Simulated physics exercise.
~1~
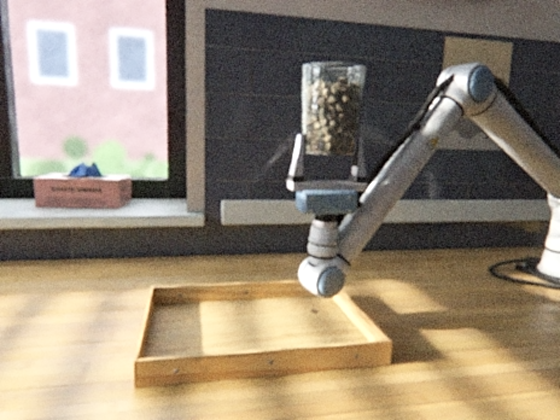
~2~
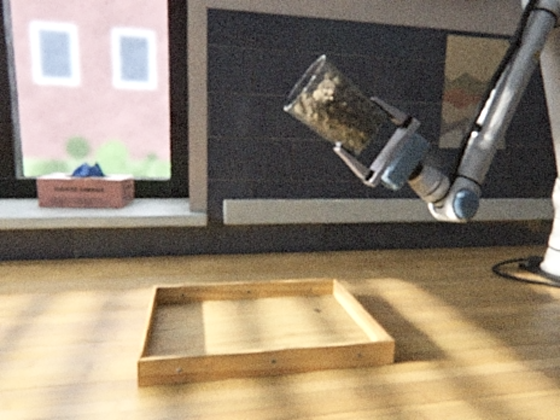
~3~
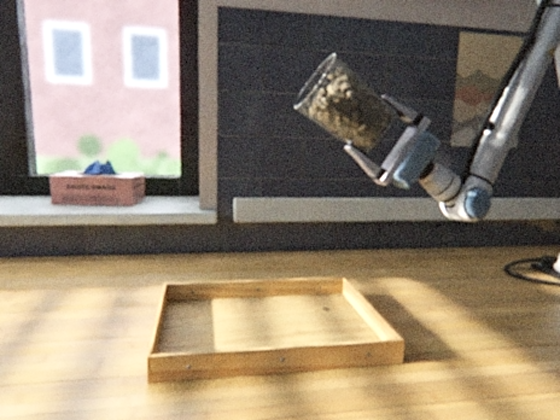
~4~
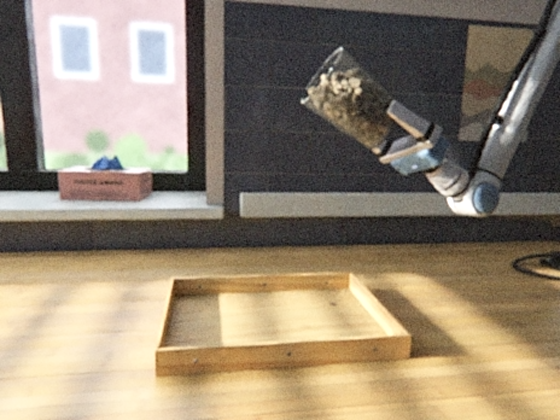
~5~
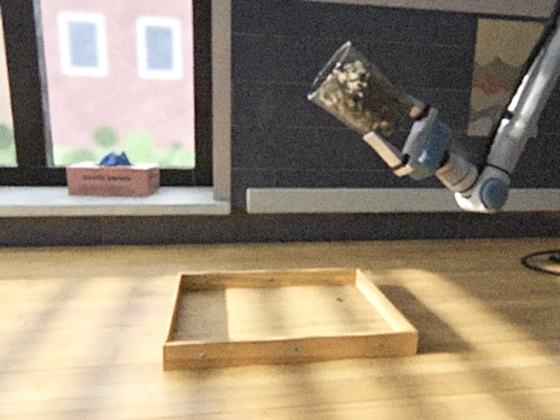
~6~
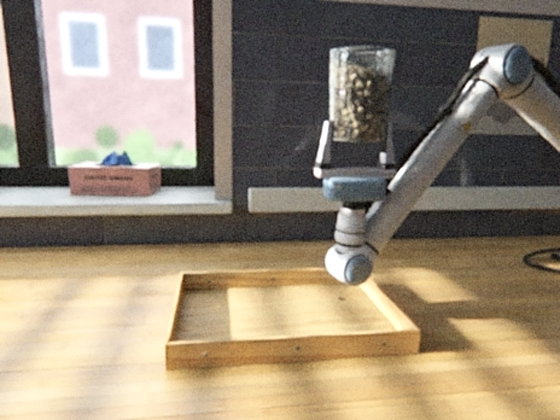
A robot arm tilts a clear cup of pebbles, twists it, then rights it still full.
